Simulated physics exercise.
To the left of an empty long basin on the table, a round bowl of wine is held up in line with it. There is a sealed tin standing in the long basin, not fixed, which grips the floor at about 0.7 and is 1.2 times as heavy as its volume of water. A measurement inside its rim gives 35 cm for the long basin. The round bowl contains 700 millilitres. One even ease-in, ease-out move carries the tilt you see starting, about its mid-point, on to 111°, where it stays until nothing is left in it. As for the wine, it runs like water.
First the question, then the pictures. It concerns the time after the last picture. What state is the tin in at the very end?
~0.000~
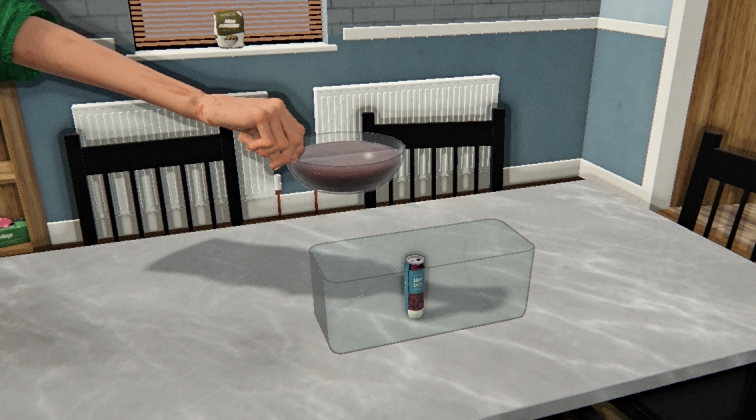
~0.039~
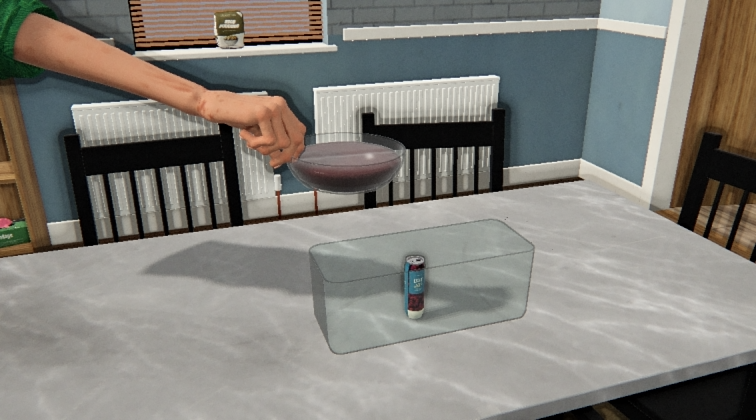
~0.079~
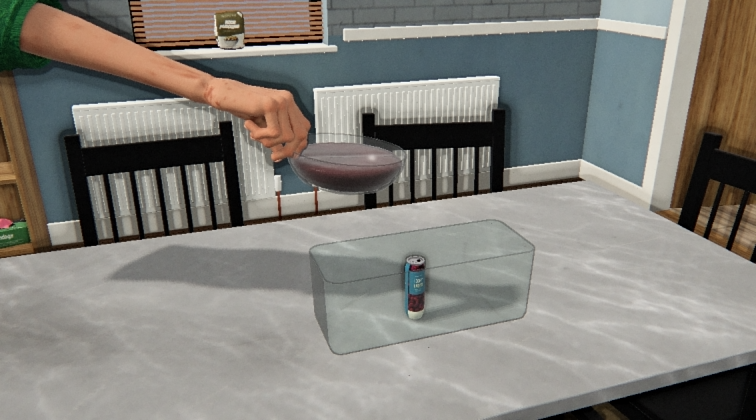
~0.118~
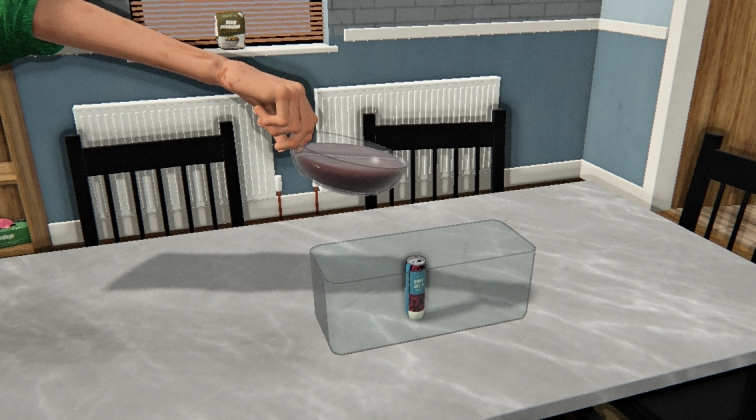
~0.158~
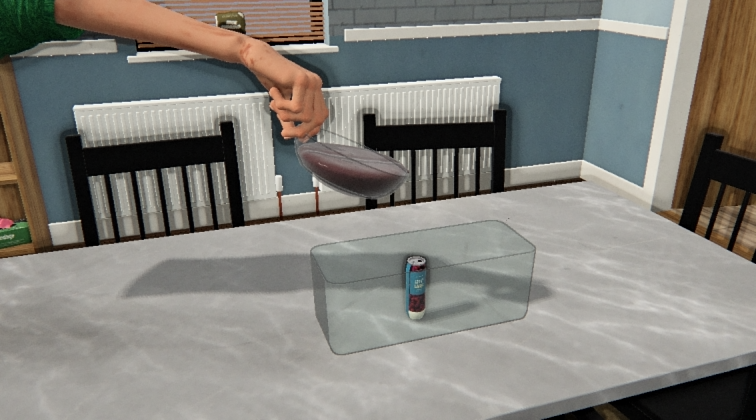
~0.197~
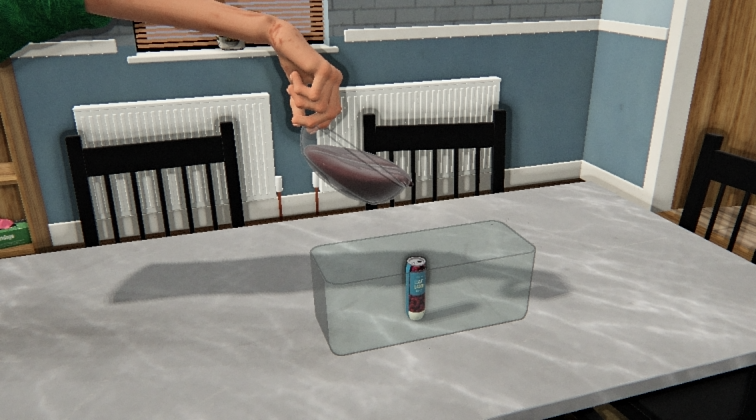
The tin is upright.
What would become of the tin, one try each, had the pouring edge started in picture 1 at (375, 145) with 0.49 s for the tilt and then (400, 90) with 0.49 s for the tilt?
Run one: It tumbles. Run two: It does not tip.
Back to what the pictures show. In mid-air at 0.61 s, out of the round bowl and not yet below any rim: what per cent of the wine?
In-air share: About 5 %.
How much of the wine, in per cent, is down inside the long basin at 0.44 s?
Some 72 per cent.
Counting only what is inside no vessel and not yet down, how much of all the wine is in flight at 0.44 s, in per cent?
Near 26 per cent of it all.
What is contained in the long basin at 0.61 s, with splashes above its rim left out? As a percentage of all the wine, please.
The share is close to 92 percent.
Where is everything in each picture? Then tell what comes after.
In the first picture, it leans 0°; its right rim is at (401, 143); the wine meets the walls at (288, 161) and (397, 149); the long basin's rim runs from (317, 265) to (517, 234); the tin's top is at (415, 262).
In the second picture, it leans 2°; its right rim is at (401, 145); the wine meets the walls at (288, 160) and (397, 151).
In the third picture, it leans 7°; its right rim is at (402, 151); the wine meets the walls at (290, 157) and (398, 154).
In the fourth picture, it leans 15°; its right rim is at (404, 159); the wine meets the walls at (293, 154) and (400, 158).
In the fifth picture, it leans 26°; its right rim is at (403, 170); the wine meets the walls at (298, 151) and (391, 161); 2 per cent is over the edge.
In the sixth picture, it leans 39°; its right rim is at (399, 183); the wine meets the walls at (304, 150) and (381, 164); 10 per cent is over the edge.
After 0.44 s the tilt is 108° and 0 per cent is still to pour; the tin stands where it began.
After 0.61 s the tilt is 111° and 0 per cent is still to pour; the tin stands where it began.
After 0.79 s the tilt is 111° and 0 per cent is still to pour; the tin stands where it began.
After 0.99 s the tilt is 111° and 0 per cent is still to pour; the tin stands where it began.
In the end the tin stands where it began.
